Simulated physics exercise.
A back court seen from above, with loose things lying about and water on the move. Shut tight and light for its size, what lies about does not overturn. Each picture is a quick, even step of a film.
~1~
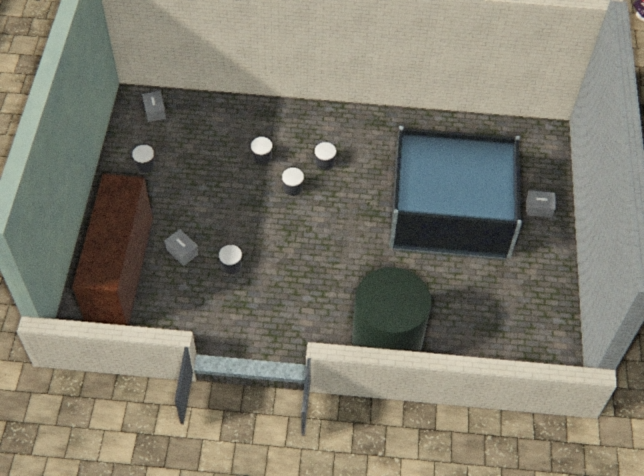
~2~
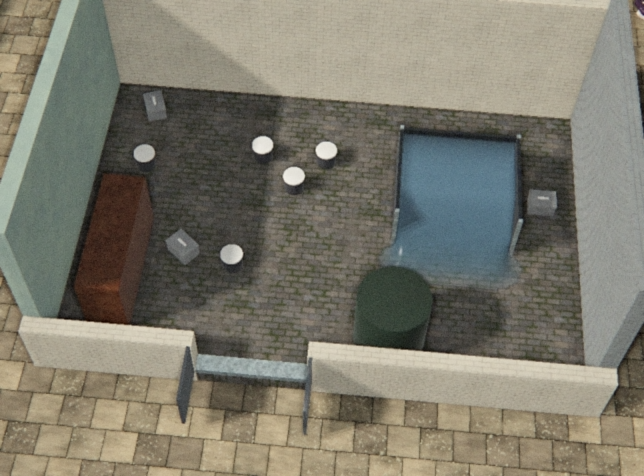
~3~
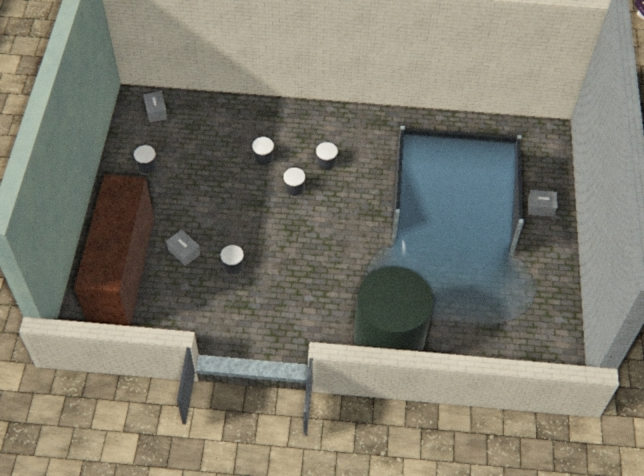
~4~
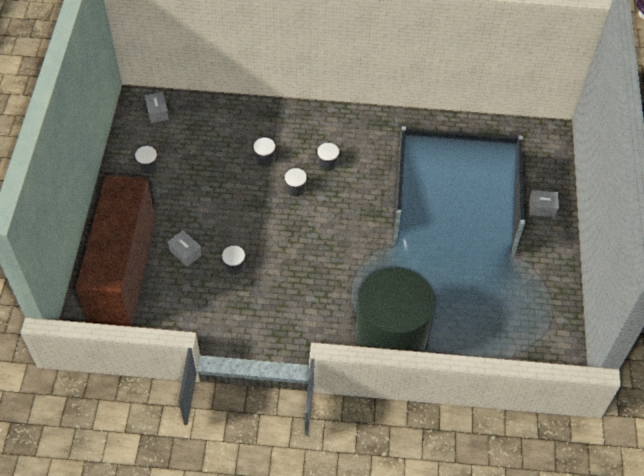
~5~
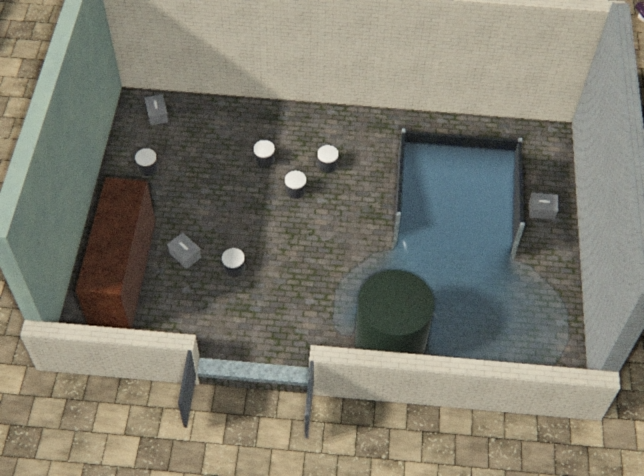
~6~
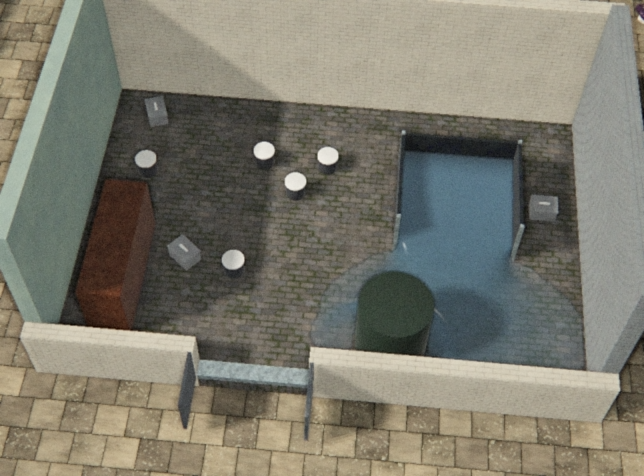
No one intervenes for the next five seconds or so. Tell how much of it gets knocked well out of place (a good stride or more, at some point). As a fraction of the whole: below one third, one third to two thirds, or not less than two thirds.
The share moved far is below one third.
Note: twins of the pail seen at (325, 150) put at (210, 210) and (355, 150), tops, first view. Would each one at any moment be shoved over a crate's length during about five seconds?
Stays put, stays put.
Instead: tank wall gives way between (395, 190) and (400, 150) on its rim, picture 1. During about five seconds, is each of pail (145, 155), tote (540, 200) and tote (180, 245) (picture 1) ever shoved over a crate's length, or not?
One after another: Goes the distance, then never gets that far, then goes the distance.
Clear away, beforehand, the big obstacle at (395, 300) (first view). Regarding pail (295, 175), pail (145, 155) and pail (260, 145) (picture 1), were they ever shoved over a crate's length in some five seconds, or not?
The first remained nearby, the second remained nearby, and the third remained nearby.
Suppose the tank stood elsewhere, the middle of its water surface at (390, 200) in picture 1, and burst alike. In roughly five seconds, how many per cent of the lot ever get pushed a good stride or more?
Close to 10 %.
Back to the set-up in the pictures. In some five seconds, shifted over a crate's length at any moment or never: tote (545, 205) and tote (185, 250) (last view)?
Went a long way, then never got far.
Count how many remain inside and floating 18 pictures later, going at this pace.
1.
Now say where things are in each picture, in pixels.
The first frame shows a tote at (181, 243) rests on the ground; a pail at (326, 151), on the bottom; 0 of 8 have shifted.
The second frame shows a tote at (182, 243), on the bottom; a pail at (327, 150) rests on the ground; 0 of 8 have shifted.
The third frame shows a tote at (183, 243) rests on the ground; a pail at (327, 150), on the bottom; 0 of 8 have shifted.
The fourth frame shows a tote at (184, 244), on the bottom; a pail at (328, 151), on the bottom; 0 of 8 have shifted.
The fifth frame shows a tote at (184, 246) rests on the ground; a pail at (328, 153) rests on the ground; 0 of 8 have shifted.
The sixth frame shows a tote at (184, 248) rests on the ground; a pail at (328, 155) rests on the ground; 0 of 8 have shifted.
A moment on, 0 of 8 are well off their spots; 0 afloat.
Next, 0 of 8 are well off their spots; 0 afloat.
Later, 1 of 8 are well off their spots; 1 afloat.
In the end, 1 of 8 are well off their spots, and 1 have been at some point; 1 afloat.
